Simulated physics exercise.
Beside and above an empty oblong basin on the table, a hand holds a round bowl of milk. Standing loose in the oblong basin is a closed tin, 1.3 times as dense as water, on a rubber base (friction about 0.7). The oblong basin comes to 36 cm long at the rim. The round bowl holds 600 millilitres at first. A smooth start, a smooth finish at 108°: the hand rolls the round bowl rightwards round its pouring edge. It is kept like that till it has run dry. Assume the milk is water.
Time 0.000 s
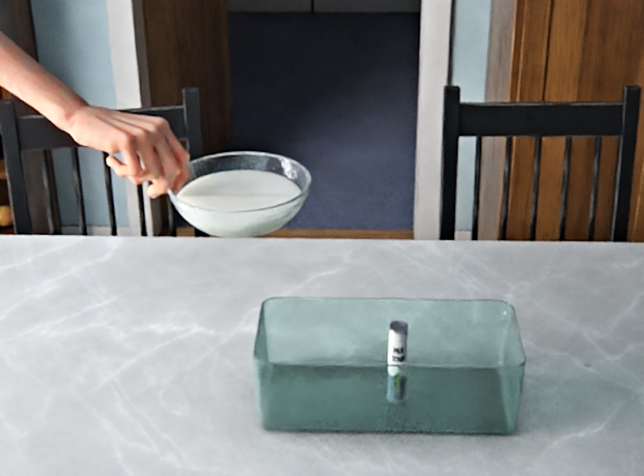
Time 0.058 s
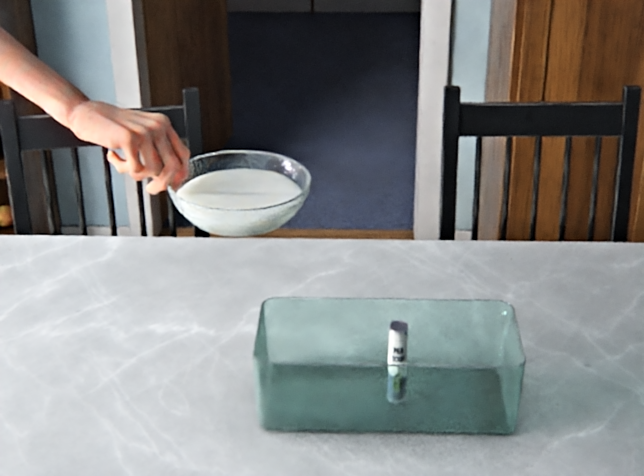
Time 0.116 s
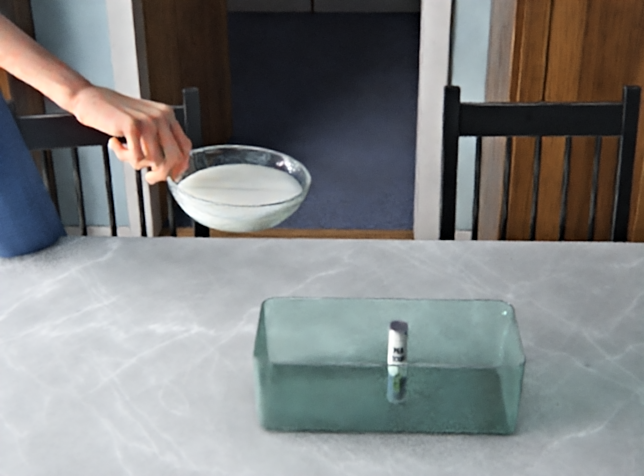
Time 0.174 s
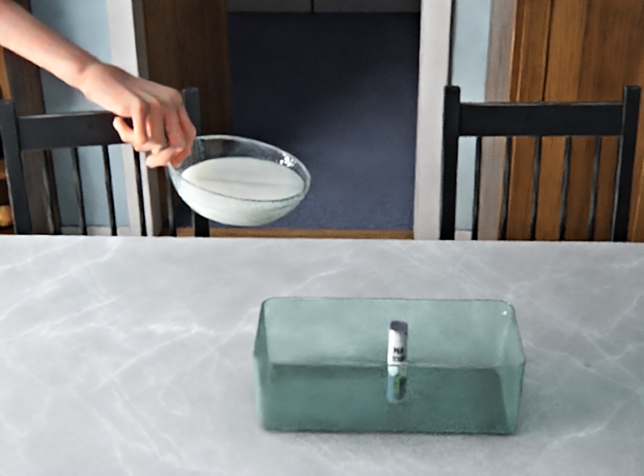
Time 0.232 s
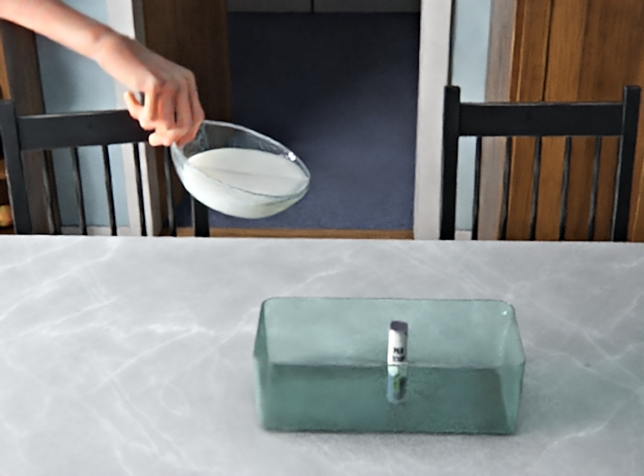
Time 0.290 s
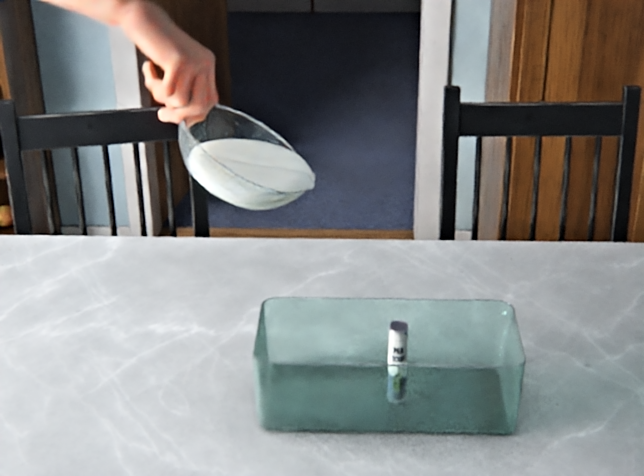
A hand at the left tilts a clear round bowl of milk rightwards, slowly at first and then more steeply, its far side rising while the milk shifts toward the right rim. Below it, a greenish glass oblong basin holding a small upright white-and-dark tin stays still on a pale marbled table. The fixed, slightly raised view faces dark chairs, wood panelling and a doorway, as blue cloth briefly appears at left.
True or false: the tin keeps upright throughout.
True.
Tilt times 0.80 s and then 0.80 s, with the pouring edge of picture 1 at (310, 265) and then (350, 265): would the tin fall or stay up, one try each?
In the first try it comes down; in the second it remains standing.
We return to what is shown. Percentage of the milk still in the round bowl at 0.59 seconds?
I'd put it near 7 percent.
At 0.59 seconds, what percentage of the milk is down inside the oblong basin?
Roughly 12 per cent.
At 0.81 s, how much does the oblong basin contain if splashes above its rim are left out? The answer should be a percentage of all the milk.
Some 94 percent of the total.
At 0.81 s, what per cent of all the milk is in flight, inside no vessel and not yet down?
Estimate: About 7 in a hundred.
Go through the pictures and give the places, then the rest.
In the first picture, it leans 0°; its right rim is at (310, 183); the milk meets the walls at (178, 192) and (304, 194); the oblong basin's rim runs from (258, 330) to (518, 334); the tin's top is at (399, 329).
In the second picture, it leans 1°; its right rim is at (310, 183); the milk meets the walls at (178, 190) and (303, 193).
In the third picture, it leans 6°; its right rim is at (310, 183); the milk meets the walls at (178, 185) and (303, 189).
In the fourth picture, it leans 12°; its right rim is at (310, 183); the milk meets the walls at (180, 176) and (305, 184).
In the fifth picture, it leans 21°; its right rim is at (309, 183); the milk meets the walls at (183, 165) and (308, 177).
In the sixth picture, it leans 31°; its right rim is at (309, 183); the milk meets the walls at (190, 152) and (302, 172); 4 per cent is over the edge.
After 0.59 s the tilt is 91° and 7 per cent is still to pour; the tin stands where it began.
After 0.81 s the tilt is 108° and 0 per cent is still to pour; the tin stands where it began.
After 1.05 s the tilt is 108° and 0 per cent is still to pour; the tin stands where it began.
After 1.30 s the tilt is 108° and 0 per cent is still to pour; the tin stands where it began.
In the end the tin stands where it began.
